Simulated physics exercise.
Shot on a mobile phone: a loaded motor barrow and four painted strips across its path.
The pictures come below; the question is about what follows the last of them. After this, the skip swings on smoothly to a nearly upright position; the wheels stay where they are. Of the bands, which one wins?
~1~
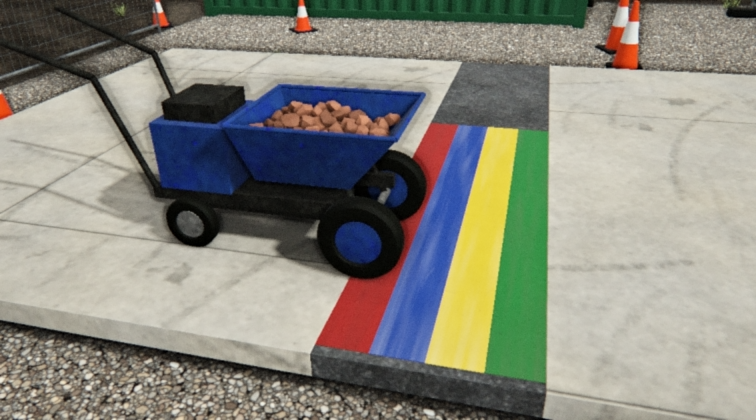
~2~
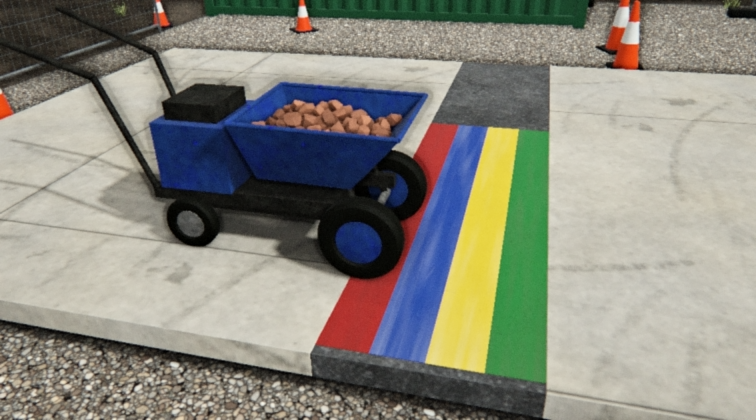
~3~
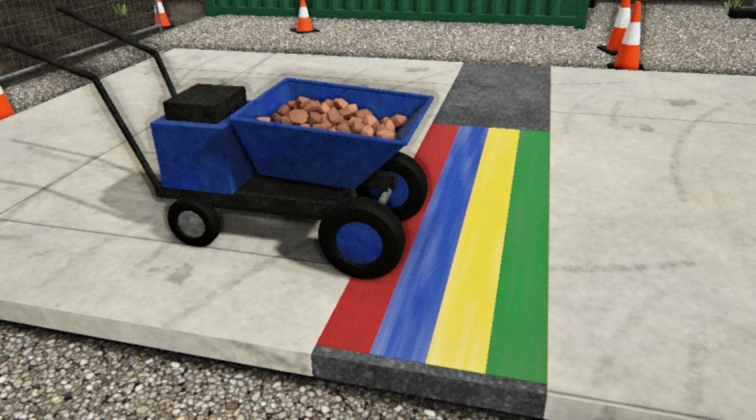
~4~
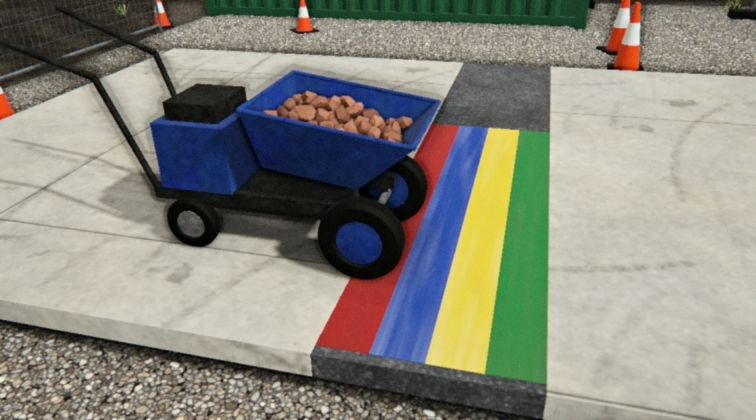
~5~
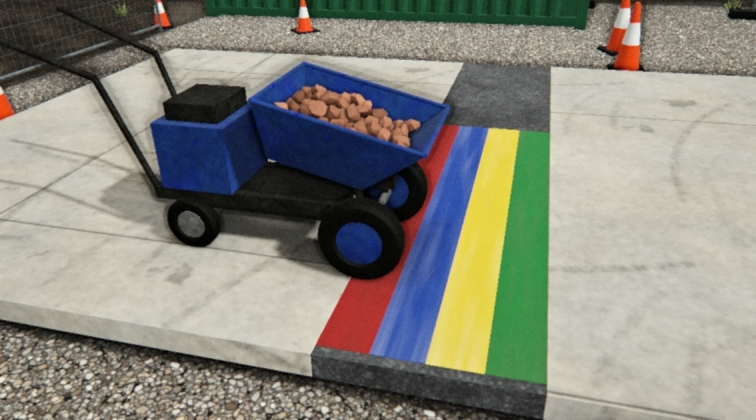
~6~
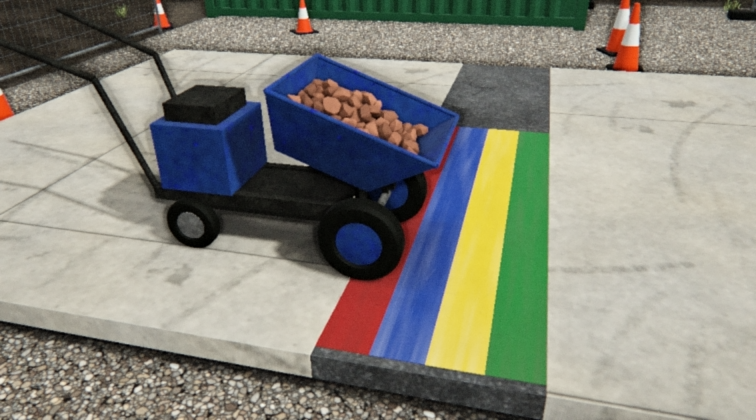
The green band wins.
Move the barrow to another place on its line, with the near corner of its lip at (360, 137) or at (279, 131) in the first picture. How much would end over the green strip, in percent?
Some 30 in a hundred, then some 0 in a hundred.
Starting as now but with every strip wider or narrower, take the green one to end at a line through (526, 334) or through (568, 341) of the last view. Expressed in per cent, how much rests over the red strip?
Roughly 0 per cent, and 0 per cent.
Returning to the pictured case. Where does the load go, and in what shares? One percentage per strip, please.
Split by strip in per cent: Red 0; blue 0; yellow 10; green 40.
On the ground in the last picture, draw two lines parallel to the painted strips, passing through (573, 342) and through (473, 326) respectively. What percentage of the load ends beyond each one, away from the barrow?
About 10 and 70 per cent.
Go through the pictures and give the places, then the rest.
The first frame shows lip of the skip at (395, 140), level; top of the load at (316, 125), lumps of rubble; red strip at (362, 303); blue strip at (412, 311); yellow strip at (464, 318); green strip at (519, 326).
The second frame shows lip of the skip at (398, 141), level; top of the load at (318, 124).
The third frame shows lip of the skip at (405, 144), tipped barely; top of the load at (312, 118).
The fourth frame shows lip of the skip at (413, 149), tipped a little; top of the load at (319, 114).
The fifth frame shows lip of the skip at (424, 156), tipped a little; top of the load at (315, 114).
The sixth frame shows lip of the skip at (436, 166), tipped clearly; top of the load at (326, 109); red strip at (362, 305); blue strip at (412, 312); yellow strip at (465, 320); green strip at (519, 328).
Soon after the last picture, skip tipped steeply; all in the skip.
A little later, skip tipped right over; about two thirds in the skip; a stray few over the yellow strip; about a quarter over the green strip; a stray few off the paint.
Later still, skip tipped right over; about a quarter in the skip; a small part over the yellow strip; about a third over the green strip; about a quarter off the paint.
At rest, skip tipped right over; about a quarter in the skip; none over the red strip; none over the blue strip; a small part over the yellow strip; about a third over the green strip; about a quarter off the paint.
